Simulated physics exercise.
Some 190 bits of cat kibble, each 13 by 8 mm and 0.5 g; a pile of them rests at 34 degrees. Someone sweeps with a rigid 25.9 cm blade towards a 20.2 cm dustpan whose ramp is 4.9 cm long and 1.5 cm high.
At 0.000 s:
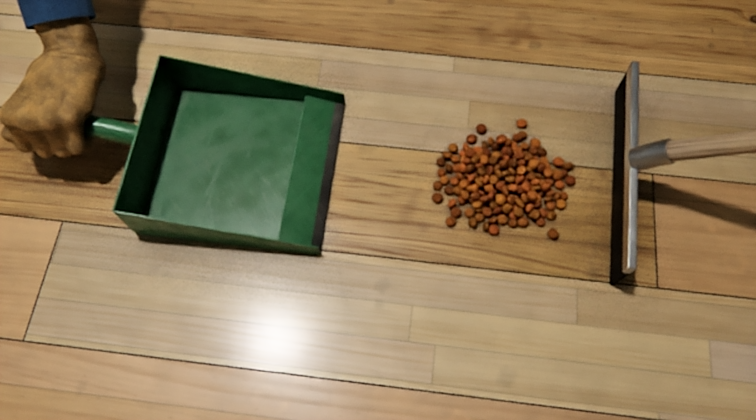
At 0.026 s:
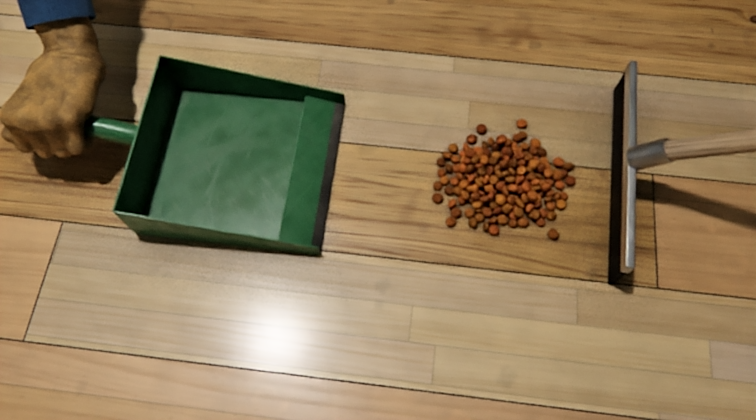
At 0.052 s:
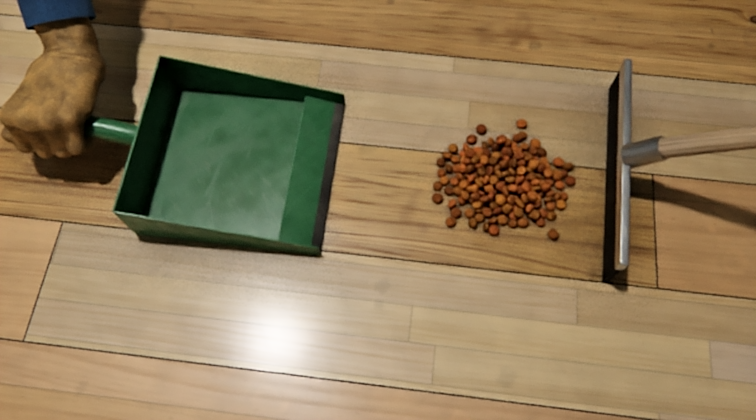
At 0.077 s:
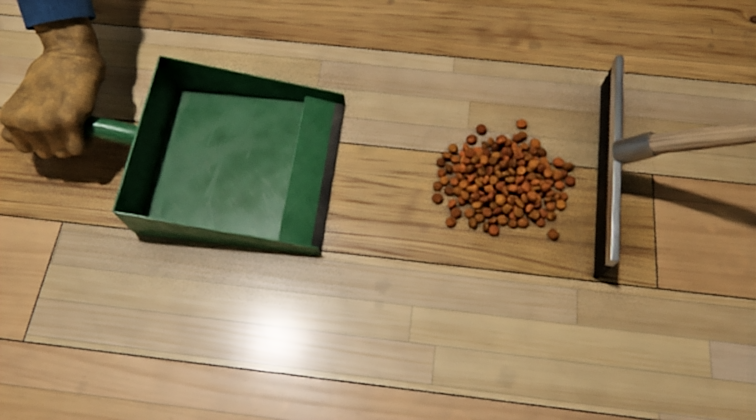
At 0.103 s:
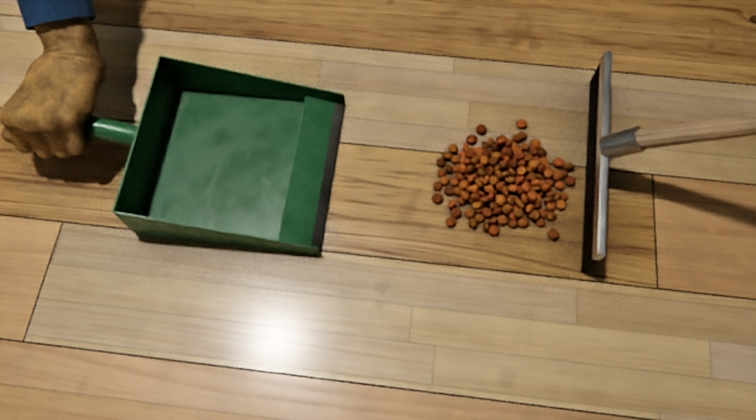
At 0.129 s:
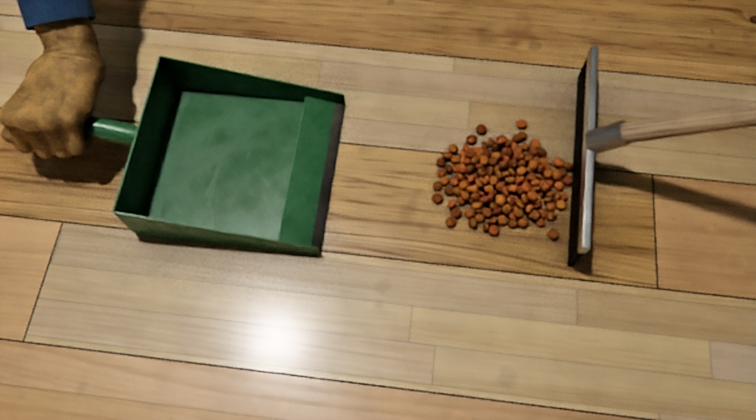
The clip opens on a wooden floor with a gloved hand holding a green dustpan at left, a pile of reddish-brown kibble near the middle, and a blade on a wooden handle at right. The blade slides a short way left, reaching the pile's right edge, while the dustpan and kibble stay still.
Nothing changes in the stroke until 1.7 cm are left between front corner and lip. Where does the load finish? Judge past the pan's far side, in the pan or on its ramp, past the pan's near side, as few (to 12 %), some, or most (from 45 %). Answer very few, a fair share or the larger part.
Far side: A fair share, pan: A fair share, near side: Very few.
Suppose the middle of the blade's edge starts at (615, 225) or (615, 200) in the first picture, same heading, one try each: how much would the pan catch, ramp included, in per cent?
Some 45 and 40 per cent.
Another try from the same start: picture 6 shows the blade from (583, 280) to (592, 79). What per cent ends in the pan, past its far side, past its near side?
Pan 40, far 5, near 10.
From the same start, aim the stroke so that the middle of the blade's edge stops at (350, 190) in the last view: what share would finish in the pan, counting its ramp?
About 60 per cent.
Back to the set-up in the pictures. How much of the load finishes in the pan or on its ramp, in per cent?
Some 35 per cent.
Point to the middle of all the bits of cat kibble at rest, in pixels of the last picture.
Around (335, 131).
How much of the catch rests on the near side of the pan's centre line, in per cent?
Some 10 per cent.
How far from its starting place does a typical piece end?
About 24 cm.
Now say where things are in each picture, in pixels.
Blade from (628, 268) to (632, 70), moved 0.0 cm, 0 of the pieces shifted so far; middle of the pieces at (500, 179); pan at (229, 165), in the first picture.
Blade from (627, 267) to (630, 69), moved 0.2 cm, 0 of the pieces shifted so far; middle of the pieces at (500, 180), in the second picture.
Blade from (621, 265) to (625, 67), moved 0.9 cm, 0 of the pieces shifted so far; middle of the pieces at (500, 180), in the third picture.
Blade from (611, 261) to (617, 64), moved 1.9 cm, 0 of the pieces shifted so far; middle of the pieces at (500, 180), in the fourth picture.
Blade from (598, 255) to (605, 60), moved 3.4 cm, 0 of the pieces shifted so far; middle of the pieces at (500, 180), in the fifth picture.
Blade from (583, 248) to (592, 55), moved 5.0 cm, 0 of the pieces shifted so far; middle of the pieces at (500, 180); pan at (229, 165). Its pace works out near 0.64 m/s, heading 20 degrees away from the viewer's side, in the sixth picture.
After 0.35 s, middle of the blade 16 cm from the lip; 0 % over the lip, far side 5 %, near side 0 %.
Then, at 0.50 s, middle of the blade 7 cm from the lip; 0 % over the lip, far side 20 %, near side 0 %.
Then, at 0.78 s, middle of the blade 2 cm from the lip; 35 % over the lip, far side 30 %, near side 0 %.
At rest (1.3 s), far side 30 %, pan 35 %, near side 0 %, in front of the lip or behind the blade 40 %.
